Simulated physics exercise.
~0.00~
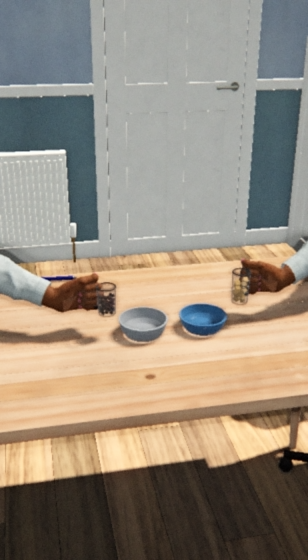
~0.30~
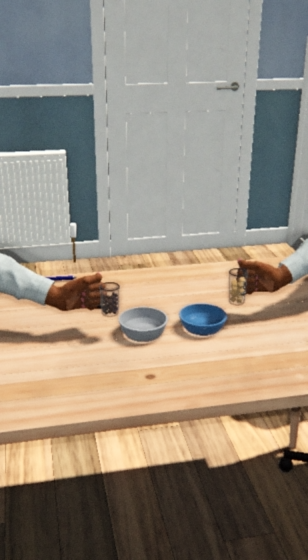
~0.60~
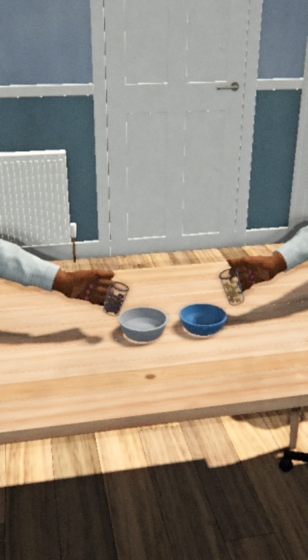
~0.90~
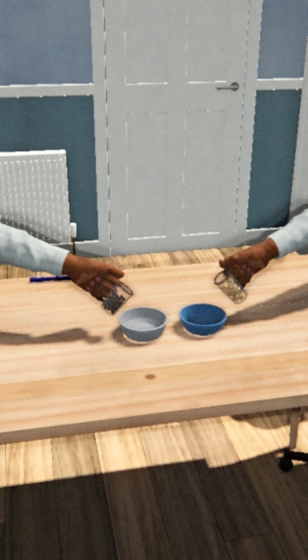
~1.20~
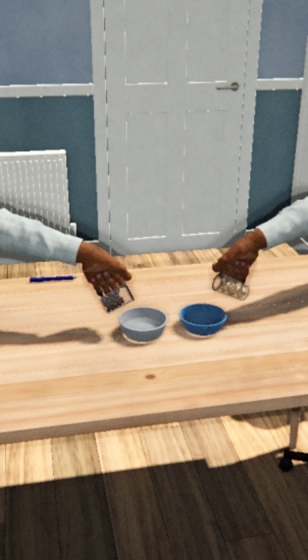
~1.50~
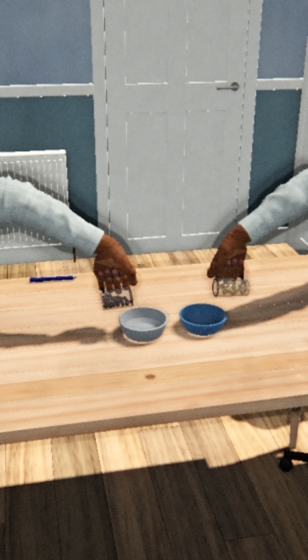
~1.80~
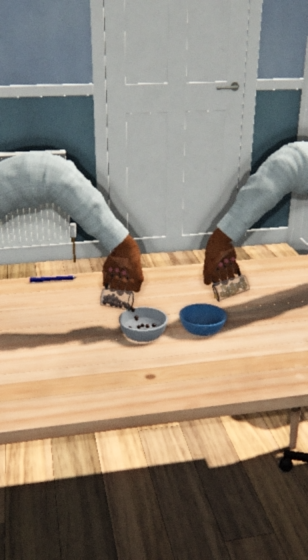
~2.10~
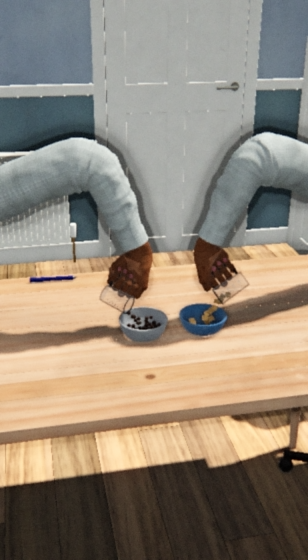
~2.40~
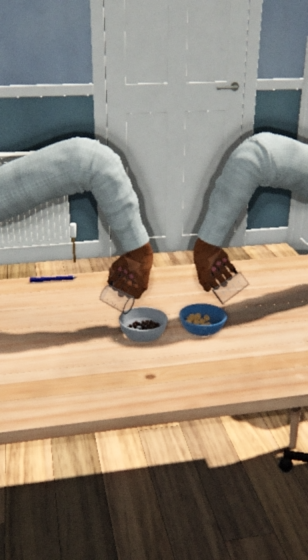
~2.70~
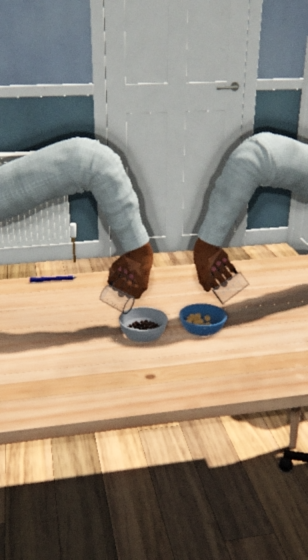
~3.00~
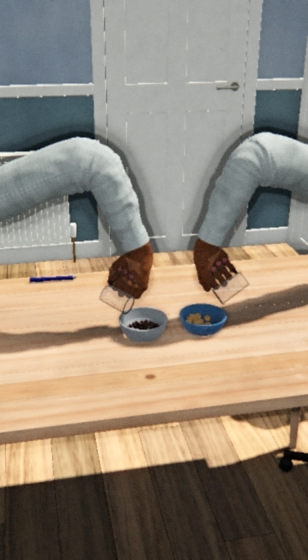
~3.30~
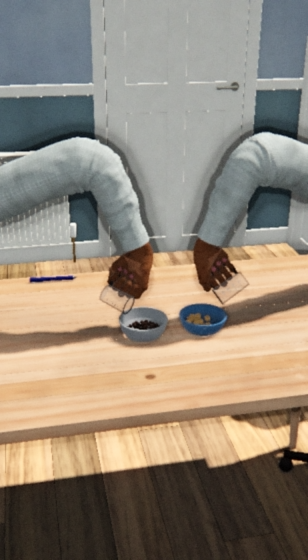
Two hands tip small pieces from clear cups into grey and blue bowls, spilling none.
